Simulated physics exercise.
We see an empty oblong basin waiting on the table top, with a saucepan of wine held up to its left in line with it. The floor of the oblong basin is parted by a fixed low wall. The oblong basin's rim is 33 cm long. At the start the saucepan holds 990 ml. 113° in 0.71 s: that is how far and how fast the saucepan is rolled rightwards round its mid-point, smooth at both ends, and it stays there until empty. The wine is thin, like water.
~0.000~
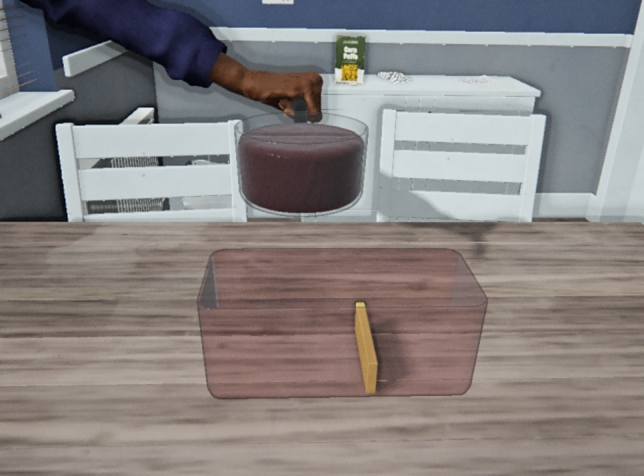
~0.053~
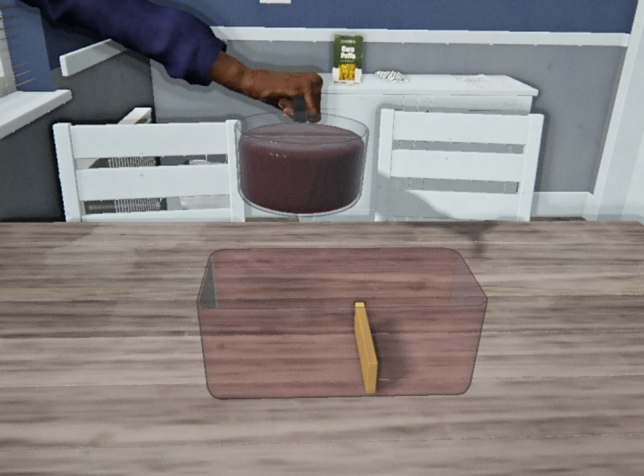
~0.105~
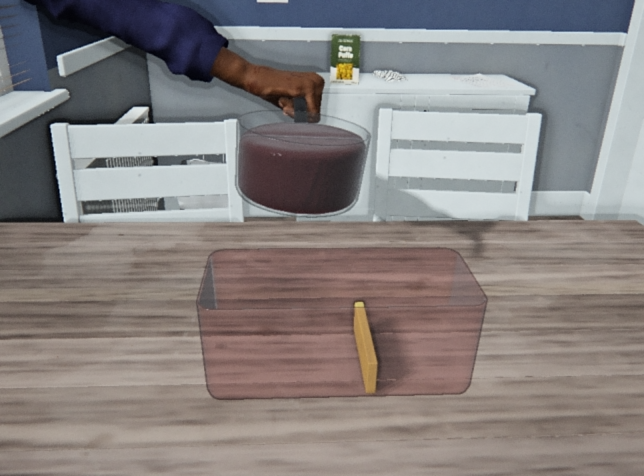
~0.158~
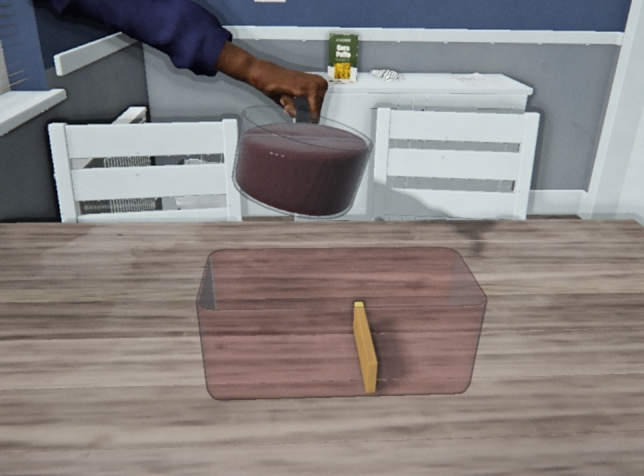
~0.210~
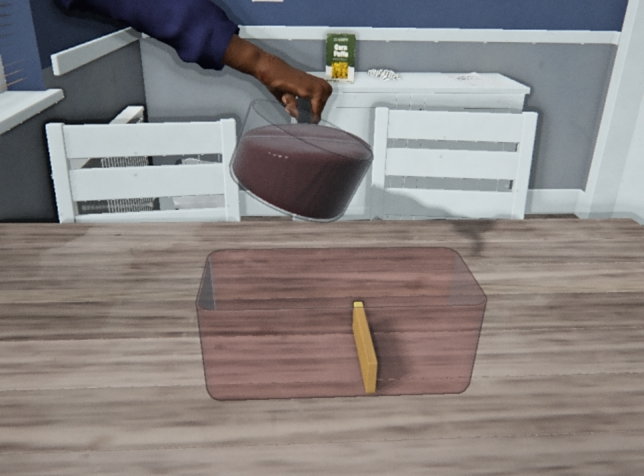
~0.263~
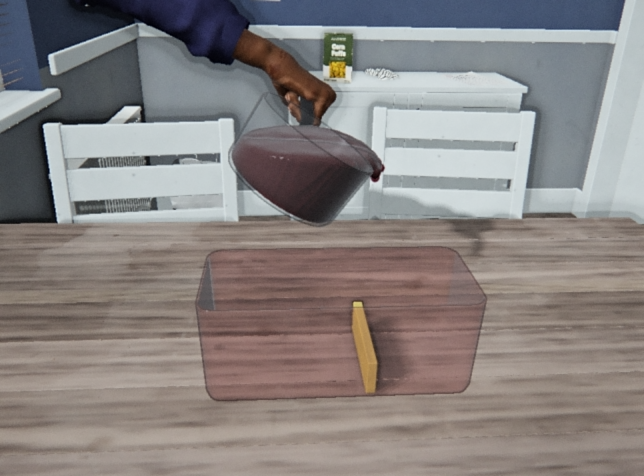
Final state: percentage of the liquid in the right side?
Approximately 71 %.
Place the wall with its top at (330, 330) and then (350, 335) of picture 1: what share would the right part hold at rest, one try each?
First 90, then 80 per cent.
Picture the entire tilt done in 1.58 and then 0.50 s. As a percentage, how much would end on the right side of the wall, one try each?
Try 1: Approx. 80 %; try 2: Approx. 55 %.
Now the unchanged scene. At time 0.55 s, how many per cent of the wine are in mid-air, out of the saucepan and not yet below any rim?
About 40 per cent.
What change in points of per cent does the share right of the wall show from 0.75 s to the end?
Looks like it goes higher by around 4.
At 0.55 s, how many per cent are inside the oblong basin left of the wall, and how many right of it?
Around 0 on the left side and 36 on the right side.
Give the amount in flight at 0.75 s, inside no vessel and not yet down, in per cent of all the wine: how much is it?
Airborne share: Near 16 %.
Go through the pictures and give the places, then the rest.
In the first frame, tilt 0°; pouring edge (367, 129); surface from (238, 136) to (364, 137); the oblong basin's rim runs from (205, 278) to (472, 276); the wall's top is at (366, 332).
In the second frame, tilt 2°; pouring edge (367, 130); surface from (239, 135) to (364, 138).
In the third frame, tilt 6°; pouring edge (369, 135); surface from (240, 134) to (365, 138).
In the fourth frame, tilt 13°; pouring edge (371, 144); surface from (241, 136) to (368, 141).
In the fifth frame, tilt 23°; pouring edge (371, 155); surface from (240, 138) to (369, 147); 1 per cent is over the edge.
In the sixth frame, tilt 34°; pouring edge (370, 169); surface from (238, 137) to (370, 161); 6 per cent is over the edge.
Then, 0.55 s in, the tilt is 99° and 25 per cent is still to pour, 0 is left of the wall and 35 right of it.
Then, 0.75 s in, the tilt is 113° and 3 per cent is still to pour, 14 is left of the wall and 67 right of it.
Then, 0.97 s in, the tilt is 113° and 0 per cent is still to pour, 23 is left of the wall and 75 right of it.
Then, 1.21 s in, the tilt is 113° and 0 per cent is still to pour, 26 is left of the wall and 71 right of it.
Finally, 26 per cent lies left of the wall, 71 right of it and 3 outside.
